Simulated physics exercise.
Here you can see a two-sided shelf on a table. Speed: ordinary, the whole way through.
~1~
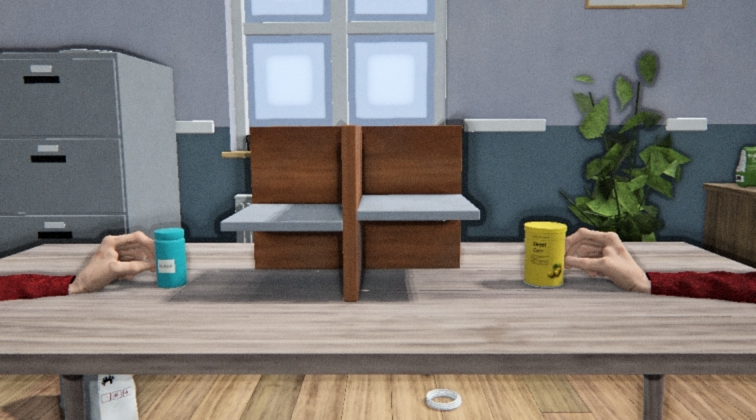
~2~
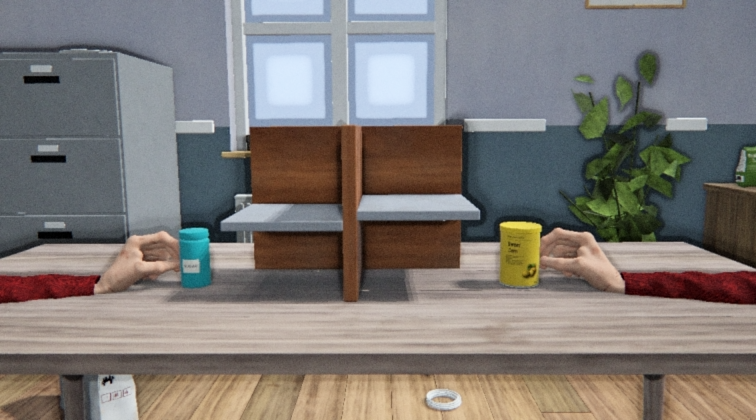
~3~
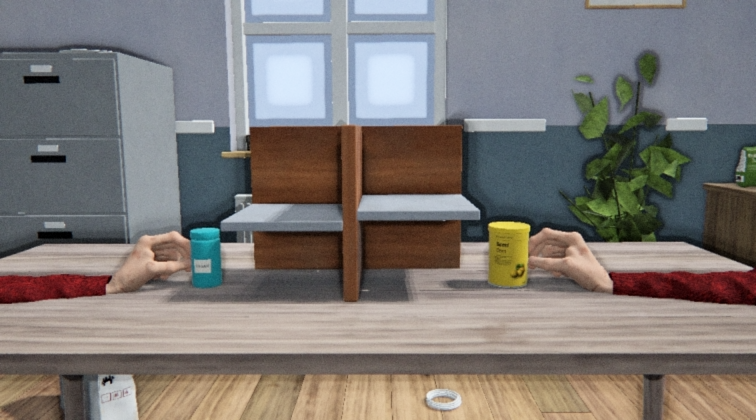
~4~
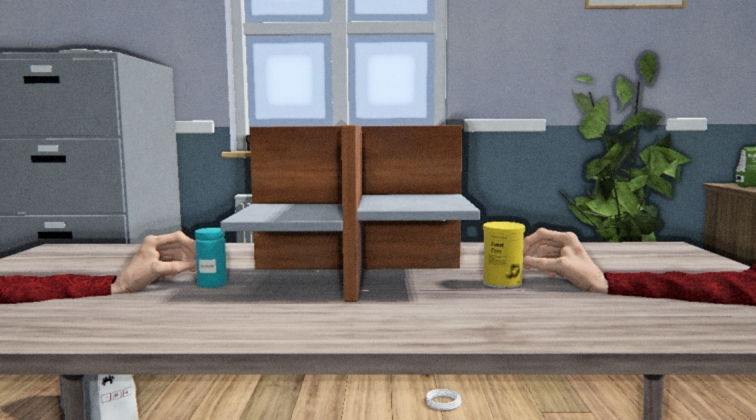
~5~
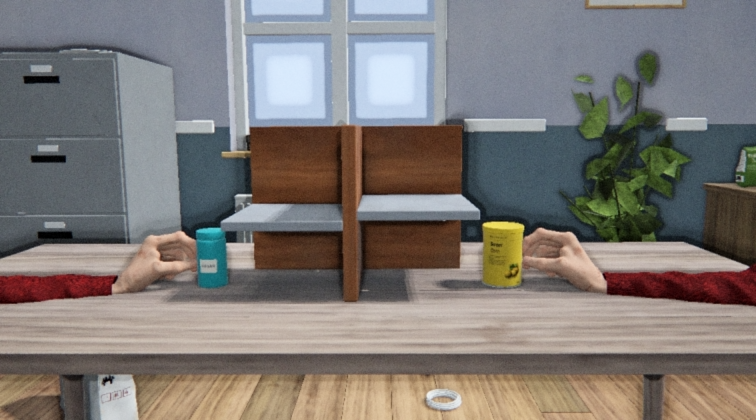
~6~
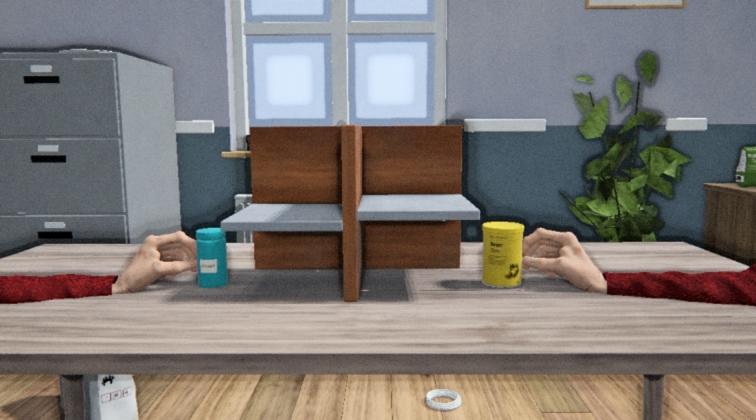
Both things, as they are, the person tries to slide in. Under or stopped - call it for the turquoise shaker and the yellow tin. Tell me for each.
Turquoise shaker under, yellow tin under.
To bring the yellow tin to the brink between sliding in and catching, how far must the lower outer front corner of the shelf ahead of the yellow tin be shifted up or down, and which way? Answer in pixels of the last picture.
Move it down by around 16 pixels.
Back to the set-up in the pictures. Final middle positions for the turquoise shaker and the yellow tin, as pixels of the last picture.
In the last picture they settle around (255, 258) and (447, 255) respectively.
Then, 0.34 s past the last view, turquoise shaker part of the way in near (234, 258); yellow tin sliding up to the opening near (480, 255).
Finally, the turquoise shaker slides in, near (255, 258); the yellow tin slides in, near (447, 255).
